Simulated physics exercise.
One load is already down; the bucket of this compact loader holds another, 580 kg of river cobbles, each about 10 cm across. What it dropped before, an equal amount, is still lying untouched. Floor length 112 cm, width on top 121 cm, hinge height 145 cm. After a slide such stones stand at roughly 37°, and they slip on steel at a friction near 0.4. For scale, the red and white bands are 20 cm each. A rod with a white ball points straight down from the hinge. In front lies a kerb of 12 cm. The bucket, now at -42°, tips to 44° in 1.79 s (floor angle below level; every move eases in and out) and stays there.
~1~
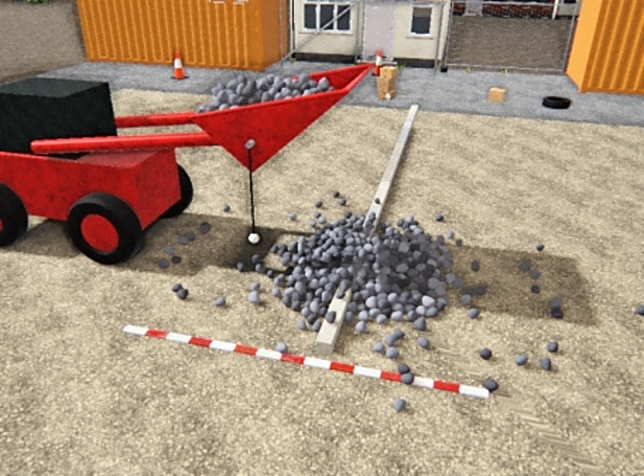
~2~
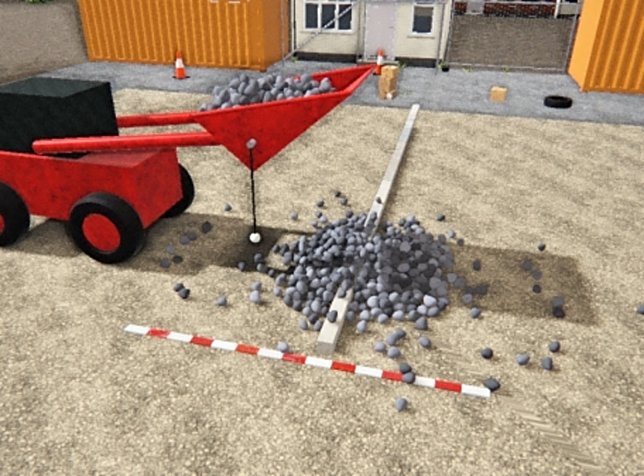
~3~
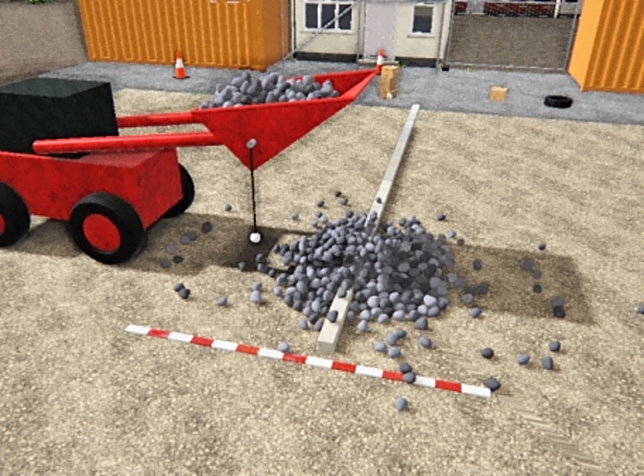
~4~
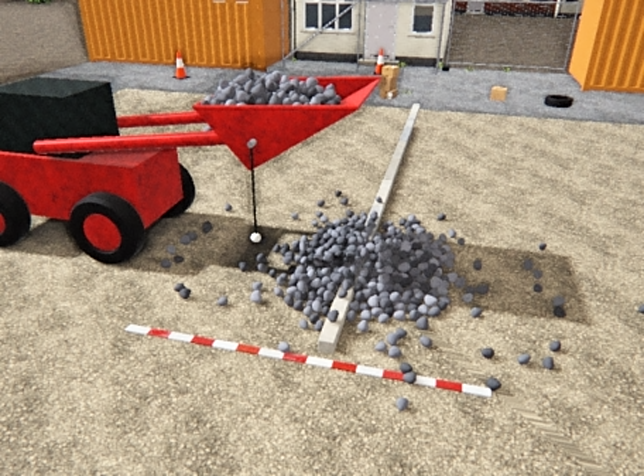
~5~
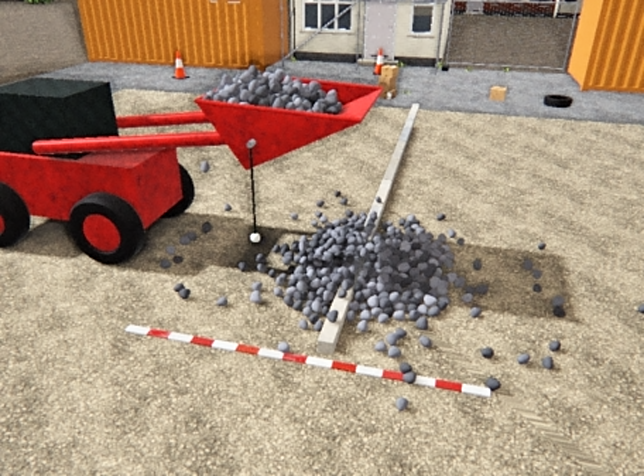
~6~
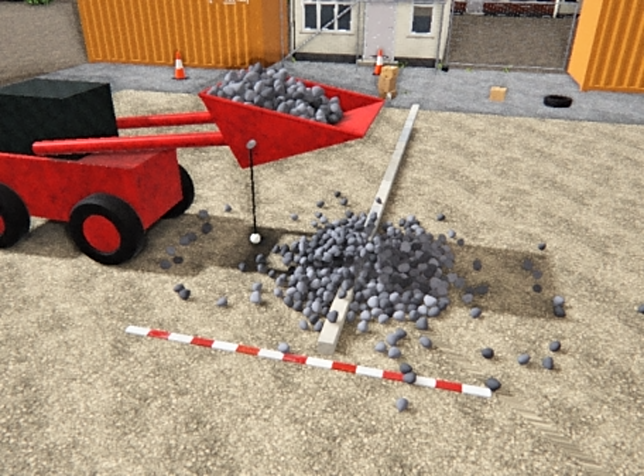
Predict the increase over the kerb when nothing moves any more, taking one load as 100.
Some 77 per cent is added.
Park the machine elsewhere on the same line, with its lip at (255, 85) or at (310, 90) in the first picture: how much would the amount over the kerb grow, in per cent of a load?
First some 0, then 30 per cent.
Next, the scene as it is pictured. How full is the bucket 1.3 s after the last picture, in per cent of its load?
Roughly 30 per cent is still inside.
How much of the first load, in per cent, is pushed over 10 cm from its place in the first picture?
About 25 per cent.
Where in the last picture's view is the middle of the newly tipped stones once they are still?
Near (388, 256).
Then, 0.7 s after the last picture the floor is at 30°; in per cent of one load, 98 in the bucket, 54 on this side of the kerb, 50 over the kerb; the foremost stones are at (560, 302).
Then, 1.3 s after the last picture the floor is at 44°; in per cent of one load, 30 in the bucket, 82 on this side of the kerb, 90 over the kerb; the foremost stones are at (560, 302).
Then, 1.6 s after the last picture the floor is at 44°; in per cent of one load, 0 in the bucket, 84 on this side of the kerb, 118 over the kerb; the foremost stones are at (560, 302).
Then, 4.5 s after the last picture the floor is at 44°; in per cent of one load, 0 in the bucket, 75 on this side of the kerb, 127 over the kerb; the foremost stones are at (565, 304). Net gain over the kerb, 77.
